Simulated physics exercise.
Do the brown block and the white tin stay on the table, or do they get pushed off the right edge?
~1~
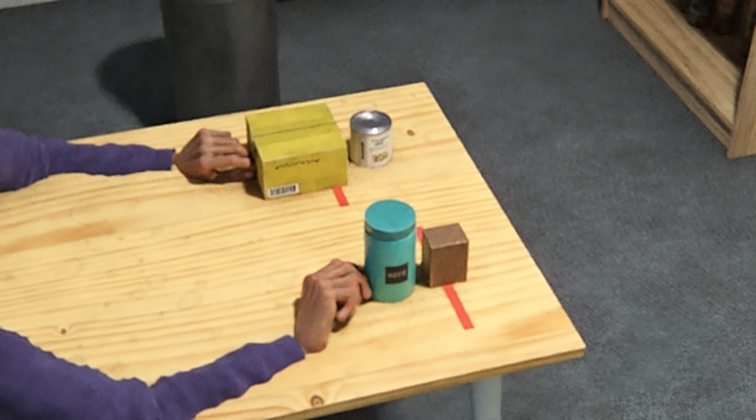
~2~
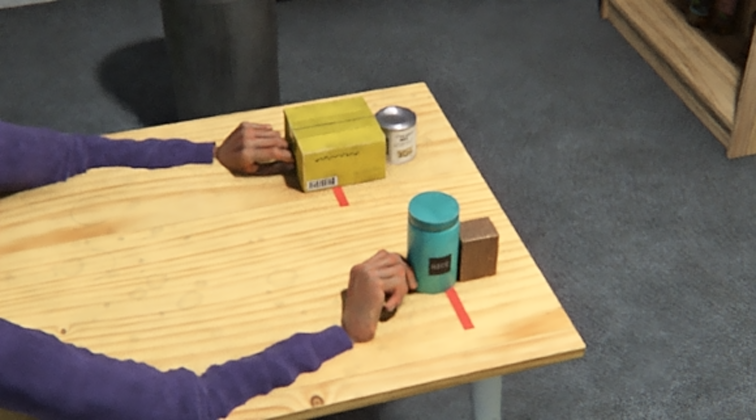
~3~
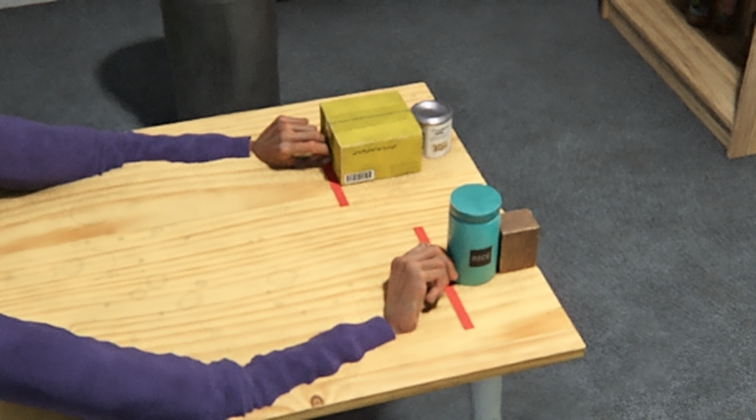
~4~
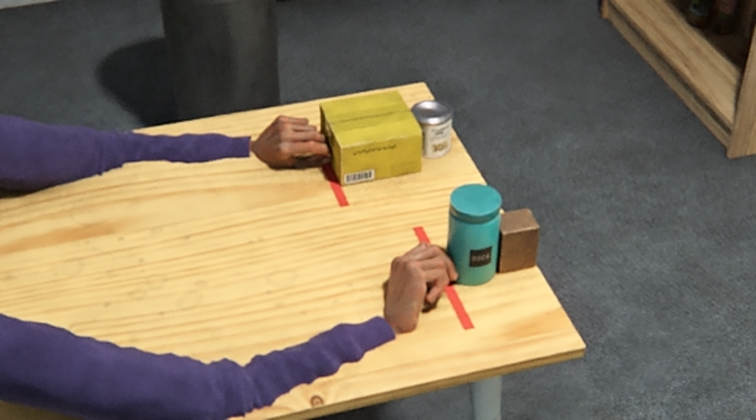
Both stay on the table. The hands stop pushing at the tape marks, and the brown block and the white tin come to rest near the right edge.
